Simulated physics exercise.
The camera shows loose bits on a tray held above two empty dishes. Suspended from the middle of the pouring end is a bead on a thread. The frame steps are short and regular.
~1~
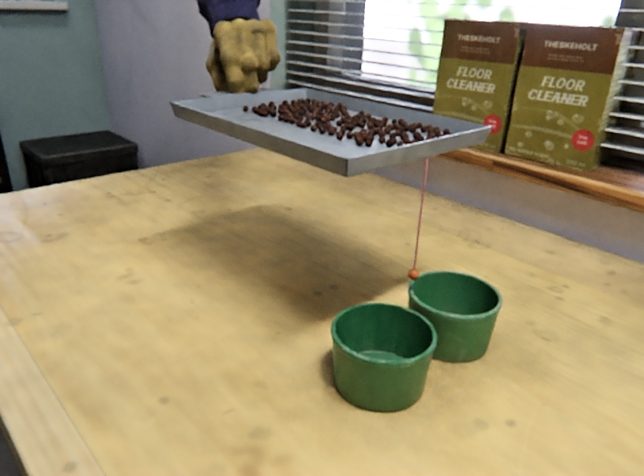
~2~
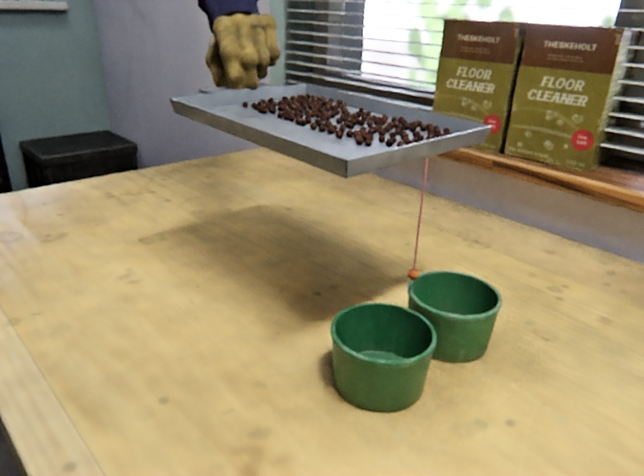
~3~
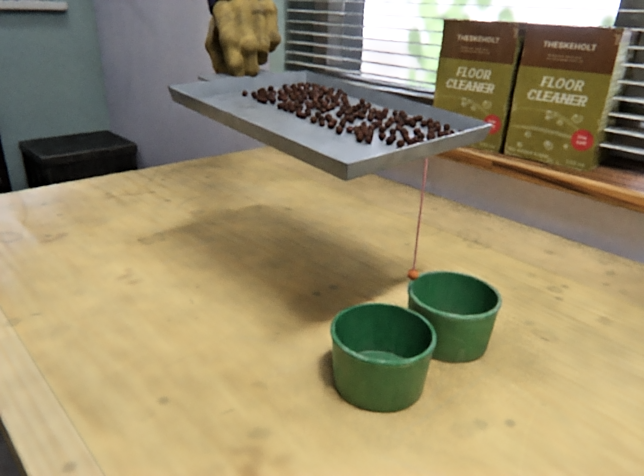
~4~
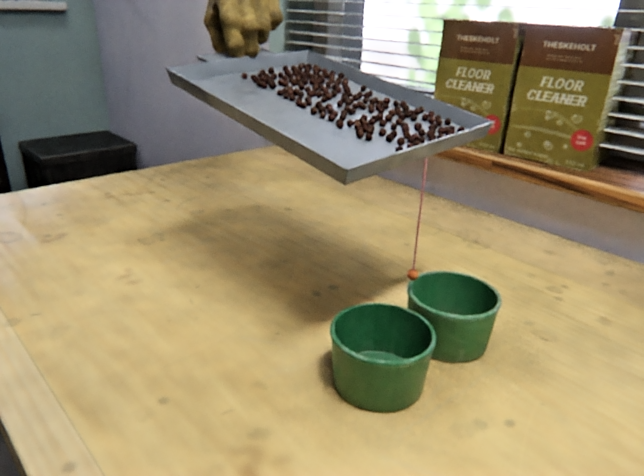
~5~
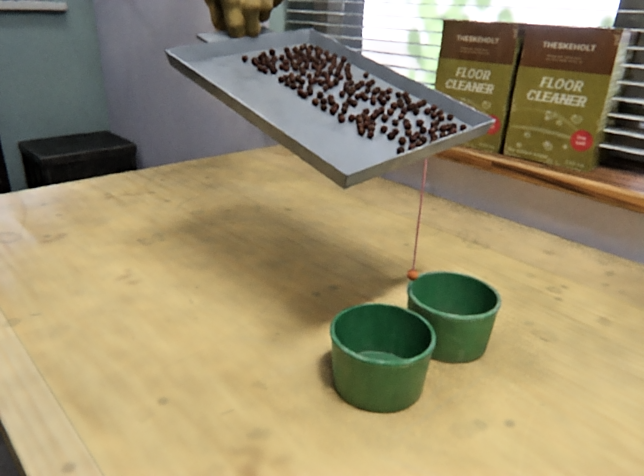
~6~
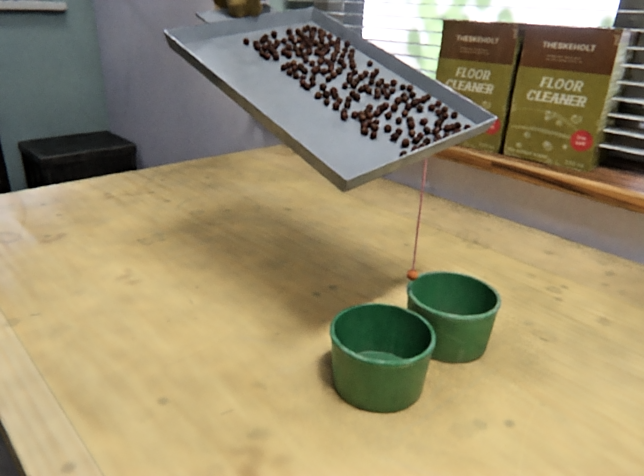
Gloved hand tilting a grey metal tray of small dark brown berries steadily toward its near corner above two empty green dishes.
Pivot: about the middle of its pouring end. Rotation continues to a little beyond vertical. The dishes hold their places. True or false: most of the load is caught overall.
True.
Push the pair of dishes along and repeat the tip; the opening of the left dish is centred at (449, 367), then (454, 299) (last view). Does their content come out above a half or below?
One: Not half. Two: Below a half.
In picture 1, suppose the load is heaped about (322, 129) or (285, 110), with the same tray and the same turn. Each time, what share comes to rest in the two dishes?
First case: Close to 80 %; second case: Close to 60 %.
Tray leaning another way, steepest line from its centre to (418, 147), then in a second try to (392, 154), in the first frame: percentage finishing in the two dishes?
It comes to about 40 per cent the first time and about 70 per cent the second.
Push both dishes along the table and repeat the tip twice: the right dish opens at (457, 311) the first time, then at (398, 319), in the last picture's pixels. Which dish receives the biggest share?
One: The left-side dish. Two: The right-side dish.
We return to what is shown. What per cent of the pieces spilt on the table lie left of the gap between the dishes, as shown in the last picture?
Looks to be around 70 per cent of the spill.
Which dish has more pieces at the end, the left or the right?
That's the left side.
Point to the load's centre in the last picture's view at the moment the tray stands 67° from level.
Near (371, 190).
Shortly afterwards, tray tipped steeply; near two thirds on the tray; a little in the left dish; only a few outside both; near a quarter in the air.
Next, tray tipped past a quarter turn; a little on the tray; near half in the left dish; only a few in the right dish; near a quarter outside both; near a quarter in the air.
Some moments later, tray tipped past a quarter turn; near two thirds in the left dish; near a third outside both.
In the end, tray tipped past a quarter turn; near two thirds in the left dish; none at all in the right dish; near a third outside both.
